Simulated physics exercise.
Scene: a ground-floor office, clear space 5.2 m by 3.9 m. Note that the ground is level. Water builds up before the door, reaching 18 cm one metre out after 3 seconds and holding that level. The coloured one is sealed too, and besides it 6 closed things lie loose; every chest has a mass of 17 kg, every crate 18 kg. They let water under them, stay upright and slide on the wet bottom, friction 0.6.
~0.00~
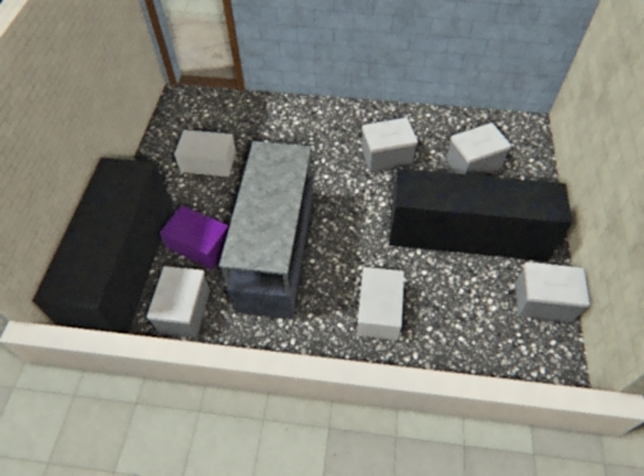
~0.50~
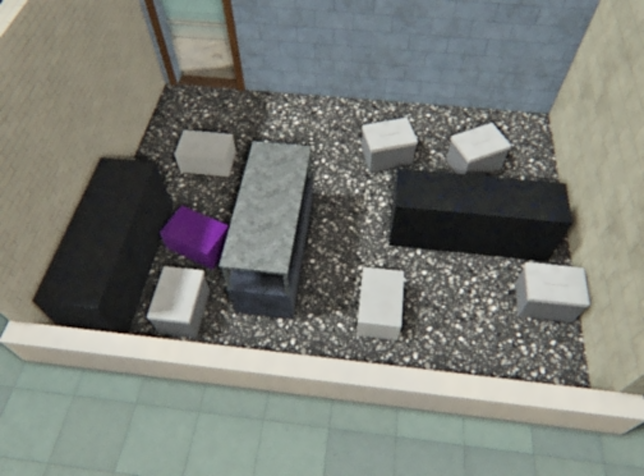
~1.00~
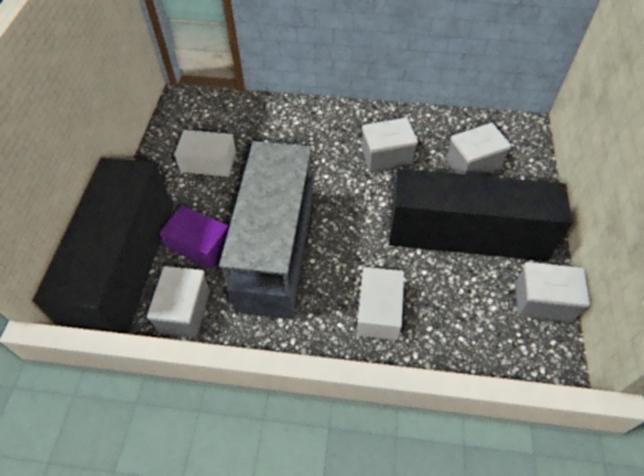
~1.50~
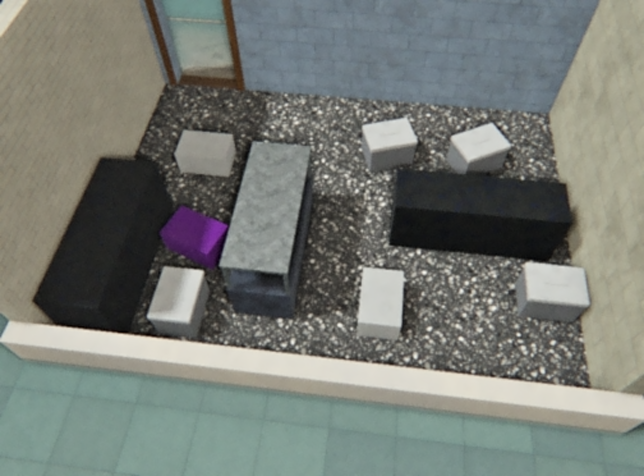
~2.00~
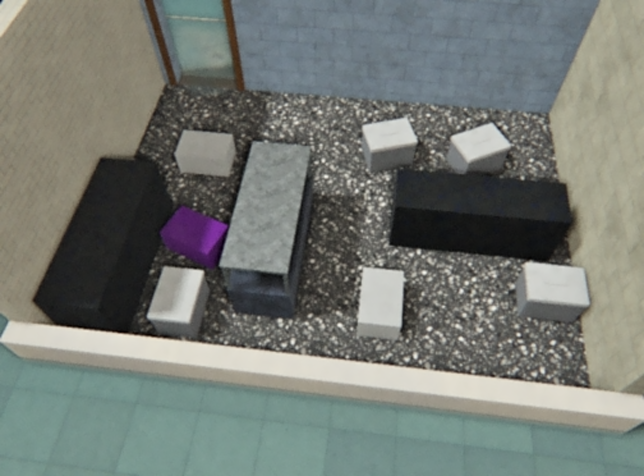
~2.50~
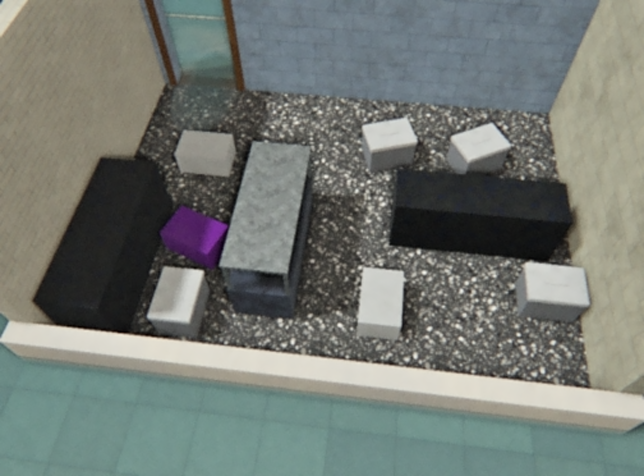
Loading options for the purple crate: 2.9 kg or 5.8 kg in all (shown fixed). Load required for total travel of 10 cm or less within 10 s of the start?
Neither one succeeds.
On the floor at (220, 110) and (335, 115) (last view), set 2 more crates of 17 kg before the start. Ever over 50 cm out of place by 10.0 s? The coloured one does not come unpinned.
In that order: Over, short of it.
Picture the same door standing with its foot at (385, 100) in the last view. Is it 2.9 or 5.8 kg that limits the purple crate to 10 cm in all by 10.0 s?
If so, both fall short.
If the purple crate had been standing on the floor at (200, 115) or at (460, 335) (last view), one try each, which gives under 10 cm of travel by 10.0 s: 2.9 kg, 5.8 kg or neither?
Try by try, no option works; any option works.
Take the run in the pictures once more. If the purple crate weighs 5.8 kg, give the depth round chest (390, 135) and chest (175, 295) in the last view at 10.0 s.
I'd put it at 3 cm and 10 cm respectively.
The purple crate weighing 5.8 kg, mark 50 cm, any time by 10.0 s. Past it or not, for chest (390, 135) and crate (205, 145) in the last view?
First below the mark, then above the mark.
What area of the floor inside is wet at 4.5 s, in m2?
Near 4.5 m2 in all.
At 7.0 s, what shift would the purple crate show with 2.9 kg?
About 20 cm.
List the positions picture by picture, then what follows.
The purple crate at (194, 229) rests on the ground; 0.0 m2 under water; 0 of 7 have shifted, in the first picture.
The purple crate at (194, 229) rests on the ground; 0.0 m2 under water; 0 of 7 have shifted, in the second picture.
The purple crate at (194, 229), on the bottom; 0.0 m2 under water; 0 of 7 have shifted, in the third picture.
The purple crate at (194, 229), on the bottom; 0.0 m2 under water; 0 of 7 have shifted, in the fourth picture.
The purple crate at (194, 229) rests on the ground; 0.1 m2 under water; 0 of 7 have shifted, in the fifth picture.
The purple crate at (194, 229), on the bottom; water covers 0.6 m2; 0 of 7 have shifted, in the sixth picture.
After 3.5 s the purple crate would be 0 cm from its start with 2.9 kg and 0 cm from its start with 5.8 kg; 0 cm of water round it then.
After 4.5 s the purple crate would be 0 cm from its start with 2.9 kg and 0 cm from its start with 5.8 kg; 0 cm of water round it then.
After 7.0 s the purple crate would be 21 cm from its start with 2.9 kg and 19 cm from its start with 5.8 kg; 4 cm of water round it then.
After 10.0 s the purple crate would be 55 cm from its start with 2.9 kg and 56 cm from its start with 5.8 kg; 11 cm of water round it then.
